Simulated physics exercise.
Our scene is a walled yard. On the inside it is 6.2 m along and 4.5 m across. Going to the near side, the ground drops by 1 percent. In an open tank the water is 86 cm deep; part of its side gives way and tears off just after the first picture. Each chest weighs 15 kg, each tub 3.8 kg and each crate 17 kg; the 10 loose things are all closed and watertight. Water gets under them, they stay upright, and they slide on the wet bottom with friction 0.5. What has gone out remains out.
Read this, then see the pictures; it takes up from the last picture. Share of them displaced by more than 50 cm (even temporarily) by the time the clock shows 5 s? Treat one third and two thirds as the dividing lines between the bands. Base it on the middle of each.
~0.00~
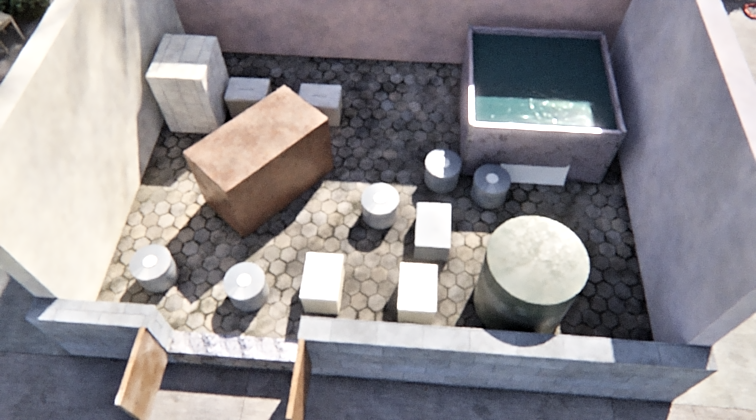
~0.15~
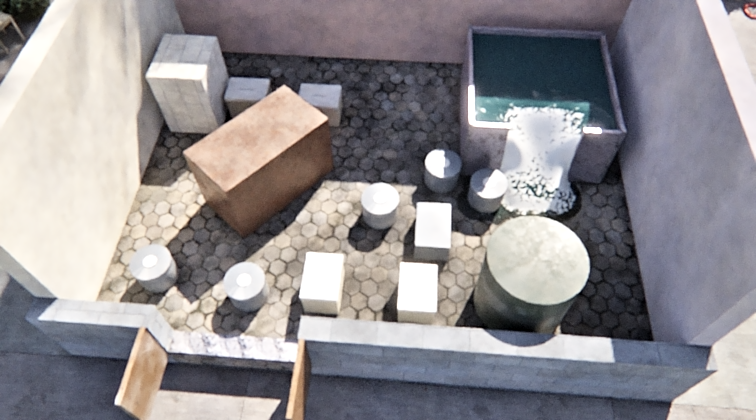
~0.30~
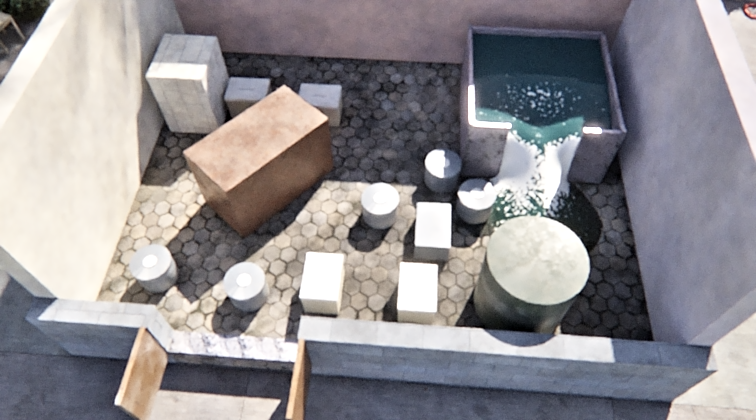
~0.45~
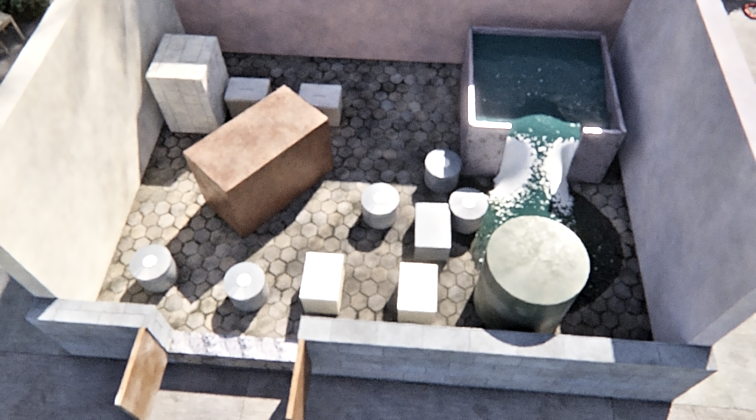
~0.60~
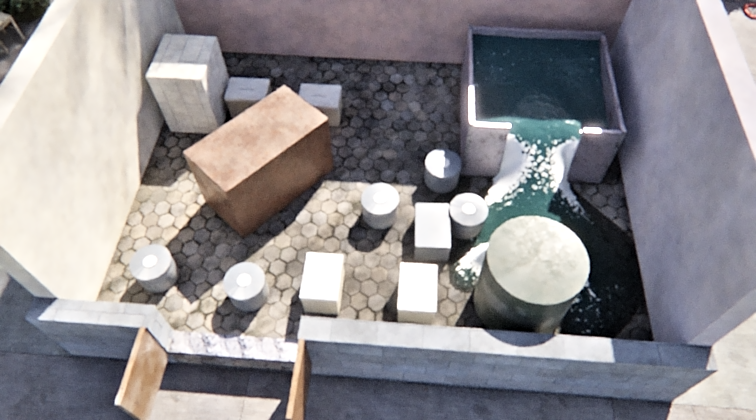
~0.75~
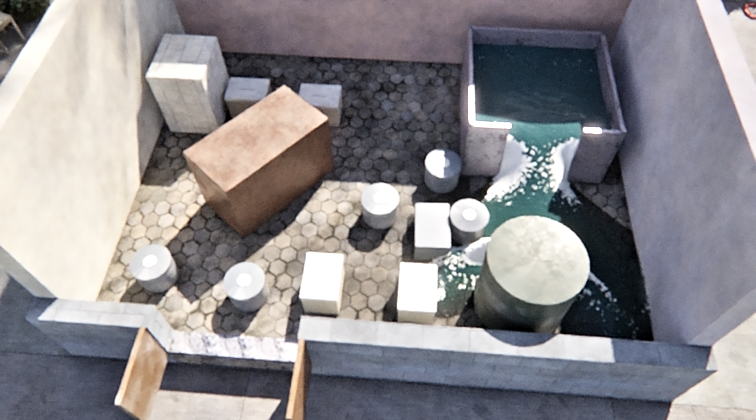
Two thirds and up.
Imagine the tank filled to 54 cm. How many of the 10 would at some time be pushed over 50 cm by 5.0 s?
Then it comes to 5.
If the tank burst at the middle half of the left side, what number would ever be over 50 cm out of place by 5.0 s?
The answer then is 5.
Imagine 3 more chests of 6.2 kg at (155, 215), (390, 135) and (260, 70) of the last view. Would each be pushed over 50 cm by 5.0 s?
Well, in turn they are above that, below that and below that.
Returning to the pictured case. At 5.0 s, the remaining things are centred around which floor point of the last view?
Roughly at (268, 190).
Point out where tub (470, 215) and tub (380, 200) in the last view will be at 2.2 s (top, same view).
First one near (262, 249), second near (338, 167).
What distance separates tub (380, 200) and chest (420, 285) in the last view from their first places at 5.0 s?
The first is off by 100 cm, the second by 250 cm.
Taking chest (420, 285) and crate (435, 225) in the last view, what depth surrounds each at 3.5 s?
9 and 7 cm.
After 1.1 s 1 of 10 are over 50 cm from their spots; 1 afloat.
After 2.2 s 6 of 10 are over 50 cm from their spots; 2 afloat.
After 3.5 s 7 of 10 are over 50 cm from their spots; 5 afloat.
After 5.0 s 7 of 10 are over 50 cm from their spots, and 7 have been at some point; 7 afloat.
